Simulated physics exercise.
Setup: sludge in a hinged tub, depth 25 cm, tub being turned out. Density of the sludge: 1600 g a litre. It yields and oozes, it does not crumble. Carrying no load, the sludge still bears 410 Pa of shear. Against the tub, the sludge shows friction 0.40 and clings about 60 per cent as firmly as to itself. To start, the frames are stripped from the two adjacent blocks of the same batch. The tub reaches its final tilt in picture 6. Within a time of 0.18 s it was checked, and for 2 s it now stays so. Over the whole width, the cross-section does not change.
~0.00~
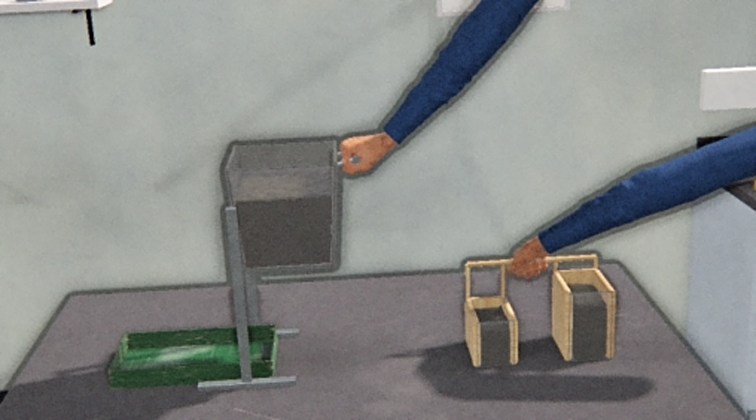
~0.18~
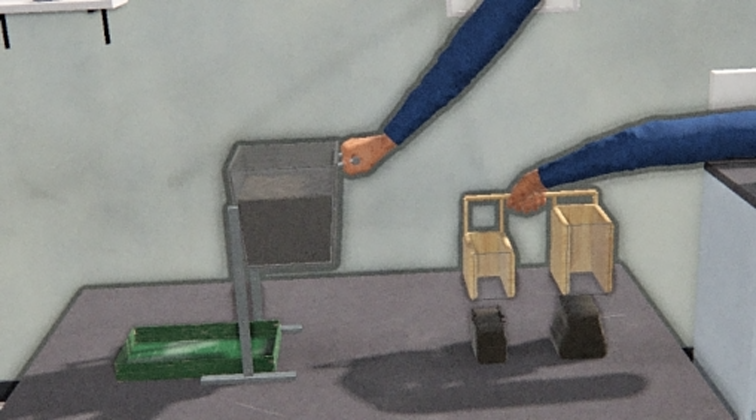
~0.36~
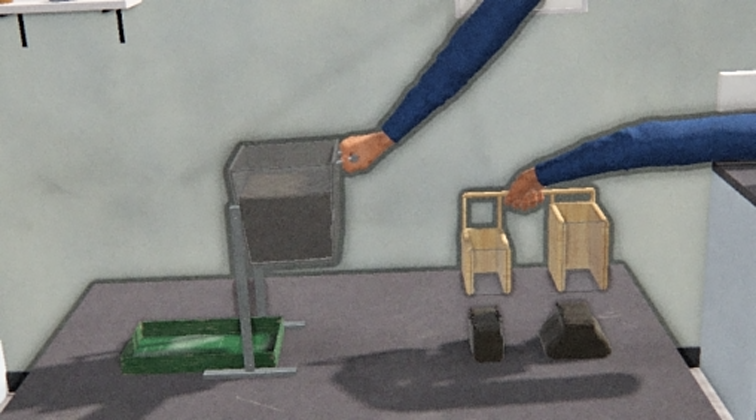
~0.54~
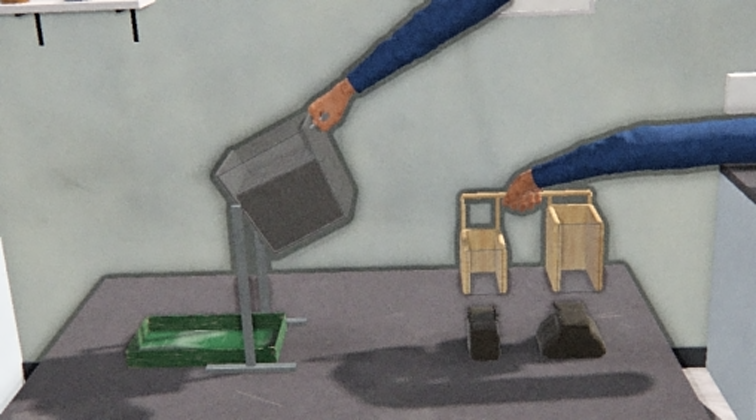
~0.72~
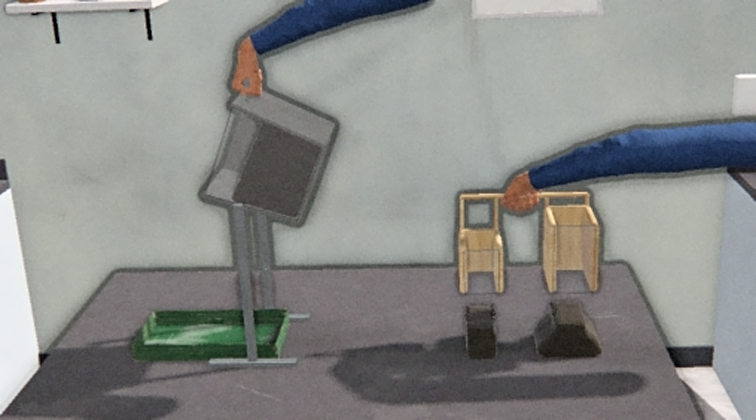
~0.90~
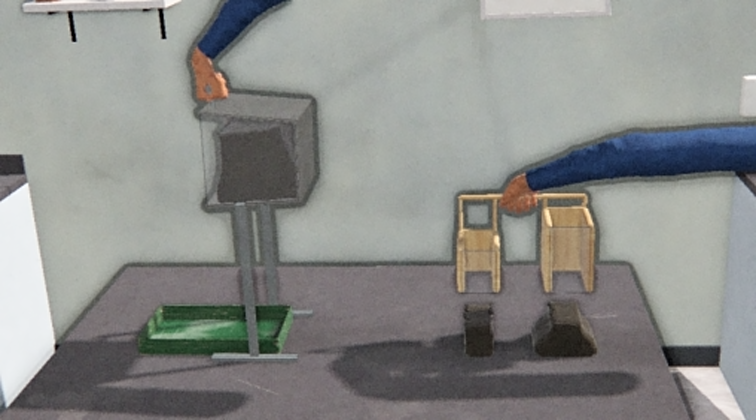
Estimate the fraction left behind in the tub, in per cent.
I would say 49 %.
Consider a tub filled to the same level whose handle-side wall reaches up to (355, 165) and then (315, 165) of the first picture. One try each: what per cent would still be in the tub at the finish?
First try 40 per cent, second try 65 per cent.
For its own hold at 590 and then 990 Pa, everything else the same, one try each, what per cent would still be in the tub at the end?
Respectively 60 % and 100 %.
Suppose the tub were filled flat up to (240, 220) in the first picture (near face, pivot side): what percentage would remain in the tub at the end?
I'd say close to 70 % stays in the tub.
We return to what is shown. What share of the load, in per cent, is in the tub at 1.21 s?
Near 60 %.
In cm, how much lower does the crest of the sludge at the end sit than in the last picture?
Roughly 11 cm.
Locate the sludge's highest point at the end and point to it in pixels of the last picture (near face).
The highest point is near (274, 170) in the last picture.
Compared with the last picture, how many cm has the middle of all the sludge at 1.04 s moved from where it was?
The distance comes to some 6 cm.
After 1.04 s, the tub is at 89 degrees and holds 85 %.
After 1.21 s, the tub is at 89 degrees and holds 58 %.
After 1.38 s, the tub is at 89 degrees and holds 49 %.
After 1.55 s, the tub is at 89 degrees and holds 49 %.
After 2.90 s, at the end, the tub is at 89 degrees and holds 49 %.
